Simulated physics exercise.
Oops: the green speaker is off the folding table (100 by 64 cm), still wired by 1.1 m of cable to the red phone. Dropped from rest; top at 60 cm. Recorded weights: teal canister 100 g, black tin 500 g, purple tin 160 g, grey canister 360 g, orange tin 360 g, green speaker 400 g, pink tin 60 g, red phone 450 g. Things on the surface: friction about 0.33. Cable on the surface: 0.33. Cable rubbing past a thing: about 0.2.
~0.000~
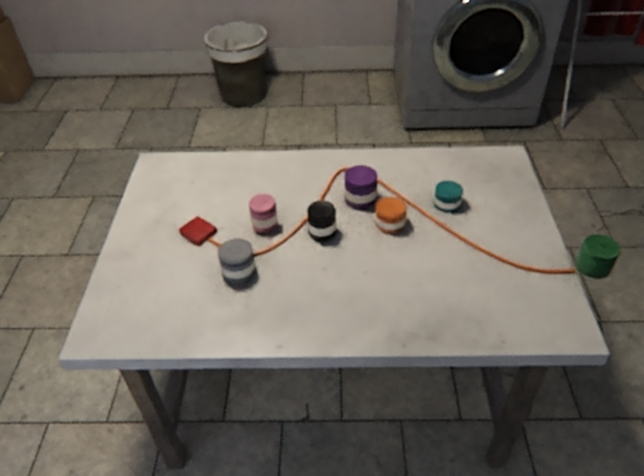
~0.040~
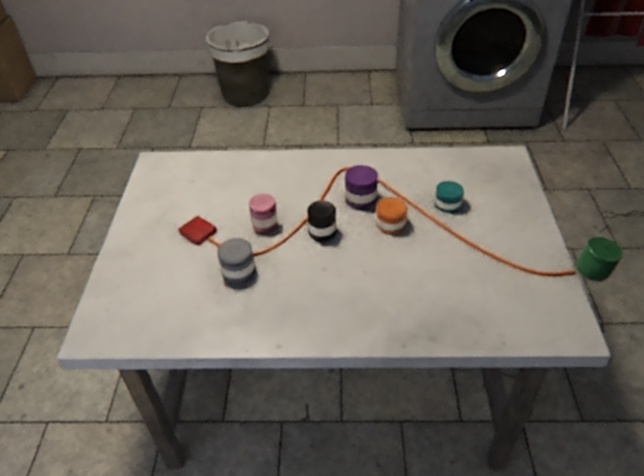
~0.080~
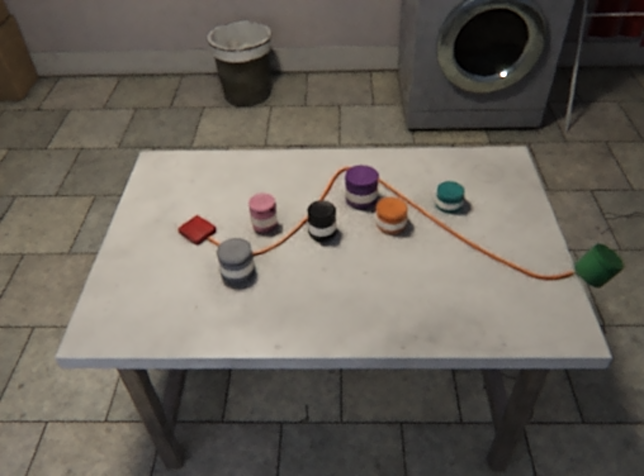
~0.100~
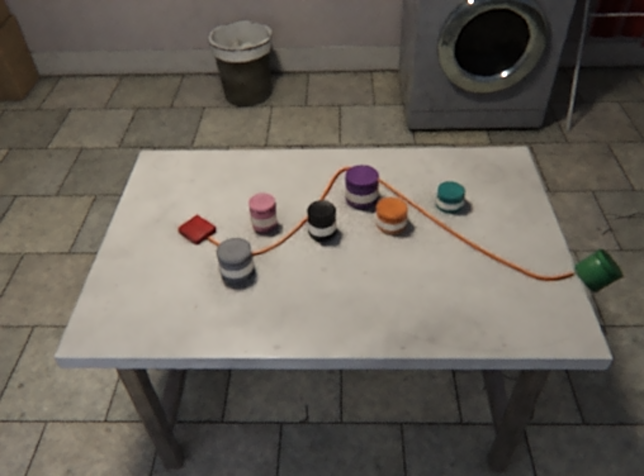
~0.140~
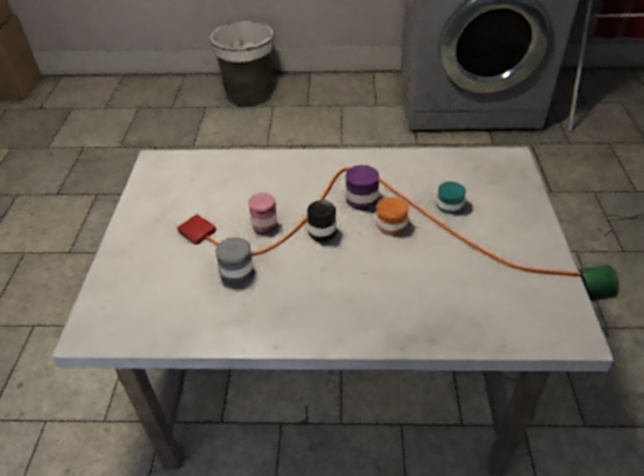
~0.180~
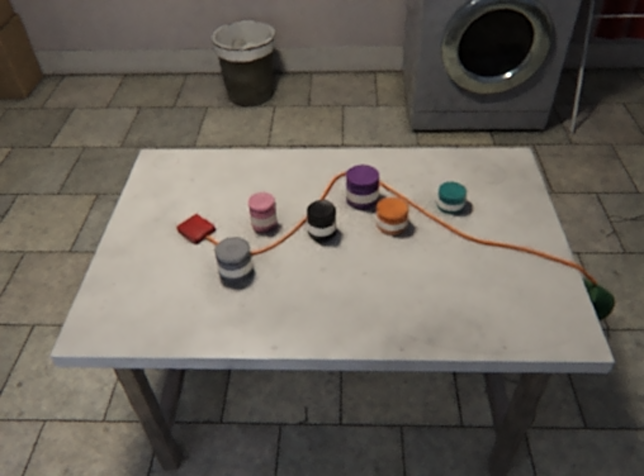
At first, an orange cord curves across a white table from a small red block past several coloured tins to a green cylinder beyond the right edge. The green cylinder tilts, turns and sinks slightly, then drops lower beside the edge as the cord's right-hand stretch shifts and straightens.
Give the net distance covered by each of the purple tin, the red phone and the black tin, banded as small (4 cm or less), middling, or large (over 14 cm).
Net distance: The purple tin covers a large one; the red phone covers a large one; the black tin covers a small one.
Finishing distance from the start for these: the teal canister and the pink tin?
Approx. final shift - teal canister: 0 cm; pink tin: 10 cm.
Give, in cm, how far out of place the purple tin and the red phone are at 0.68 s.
The purple tin is 20 cm out and the red phone is 20 cm out.
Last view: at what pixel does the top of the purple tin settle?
End position in the last picture: Approx. (358, 236).
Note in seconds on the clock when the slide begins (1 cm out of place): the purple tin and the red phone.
Purple tin: 0.30 s; red phone: 0.34 s.
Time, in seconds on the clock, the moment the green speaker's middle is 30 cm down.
Close to 0.32 s.
By 0.4 s, the cable's tail end at (241, 216); purple tin 12 cm off its start, red phone 7 cm off its start, pink tin 10 cm off its start.
By 0.7 s, the cable's tail end at (300, 221); purple tin 20 cm off its start, red phone 20 cm off its start, green speaker over the edge.
By 0.9 s, the cable's tail end at (312, 223); red phone 24 cm off its start at (302, 211), purple tin 20 cm off its start at (358, 236), green speaker over the edge.
By 1.2 s, the cable's tail end at (312, 223); red phone 24 cm off its start, purple tin 20 cm off its start, green speaker over the edge.
By 2.4 s, the cable's tail end at (312, 223); red phone 24 cm off its start at (302, 211), purple tin 20 cm off its start at (358, 236), black tin 0 cm off its start at (323, 209), green speaker over the edge.
